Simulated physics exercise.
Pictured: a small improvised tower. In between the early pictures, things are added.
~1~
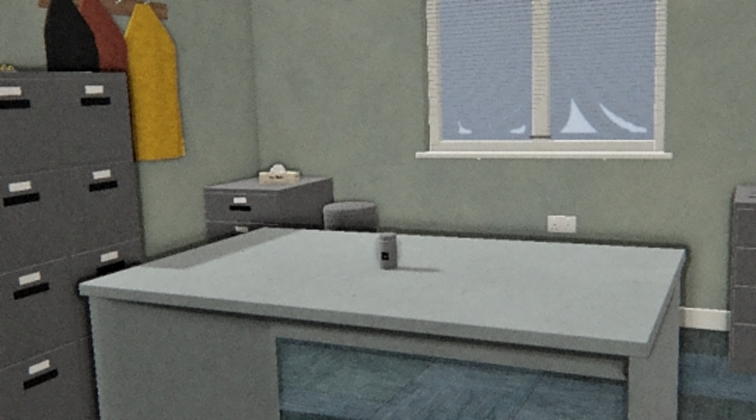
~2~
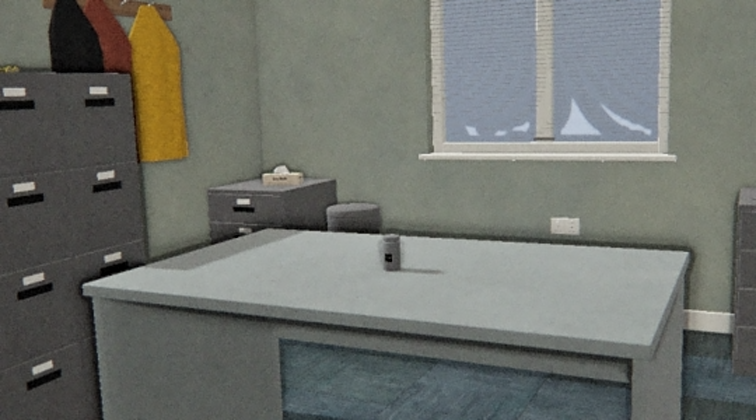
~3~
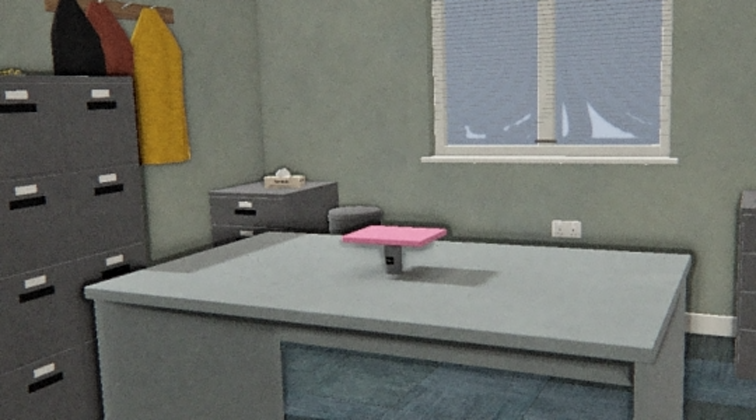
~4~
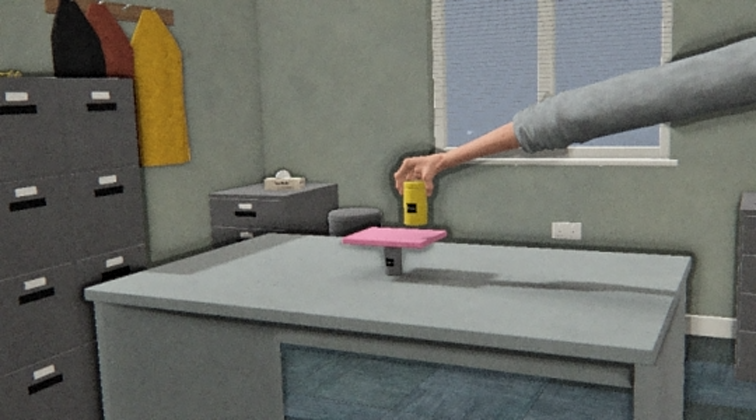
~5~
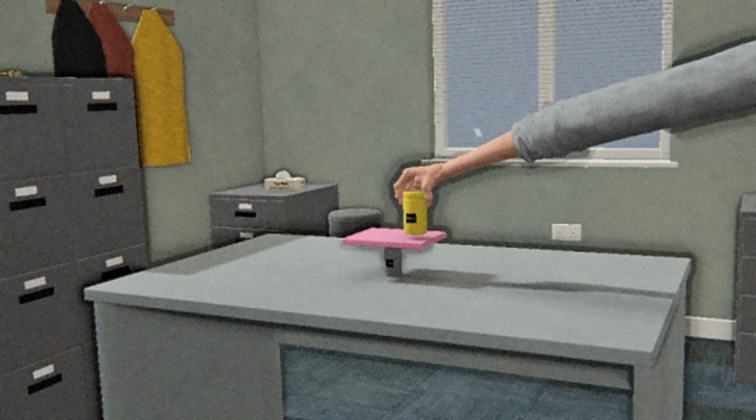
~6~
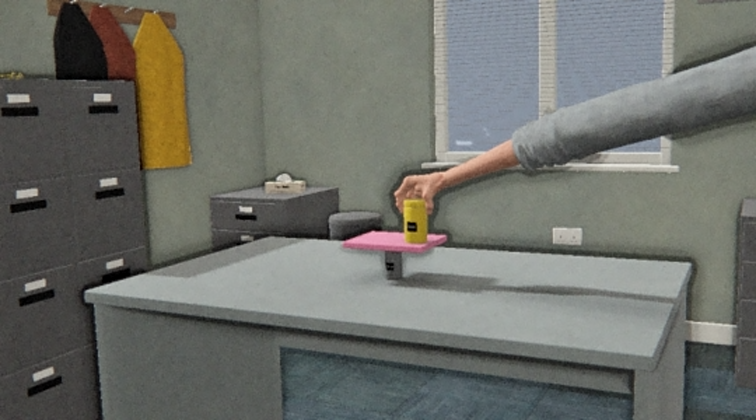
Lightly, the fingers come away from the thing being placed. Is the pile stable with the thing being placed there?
The stack does not stay upright.
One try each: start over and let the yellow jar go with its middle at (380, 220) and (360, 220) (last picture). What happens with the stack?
The first time it stays in place, but the second time it tumbles down.
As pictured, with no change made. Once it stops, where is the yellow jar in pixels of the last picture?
End spot: Near (464, 279).
Then, 0.30 s past the last view, yellow jar now fallen; pink lid rocked 43° from its first pose.
Then, 0.40 s past the last view, pink lid rocked 65° from its first pose.
Then, 0.60 s past the last view, pink lid rocked 43° from its first pose; grey shaker rocked 25° from its first pose.
Then, 0.80 s past the last view, pink lid now fallen; grey shaker on its side.
Finally, fallen, yellow jar and pink lid; down or leaning hard in the stack, grey shaker. Final places as the last picture's camera would see them, yellow jar near (464, 279). The stack gives way.
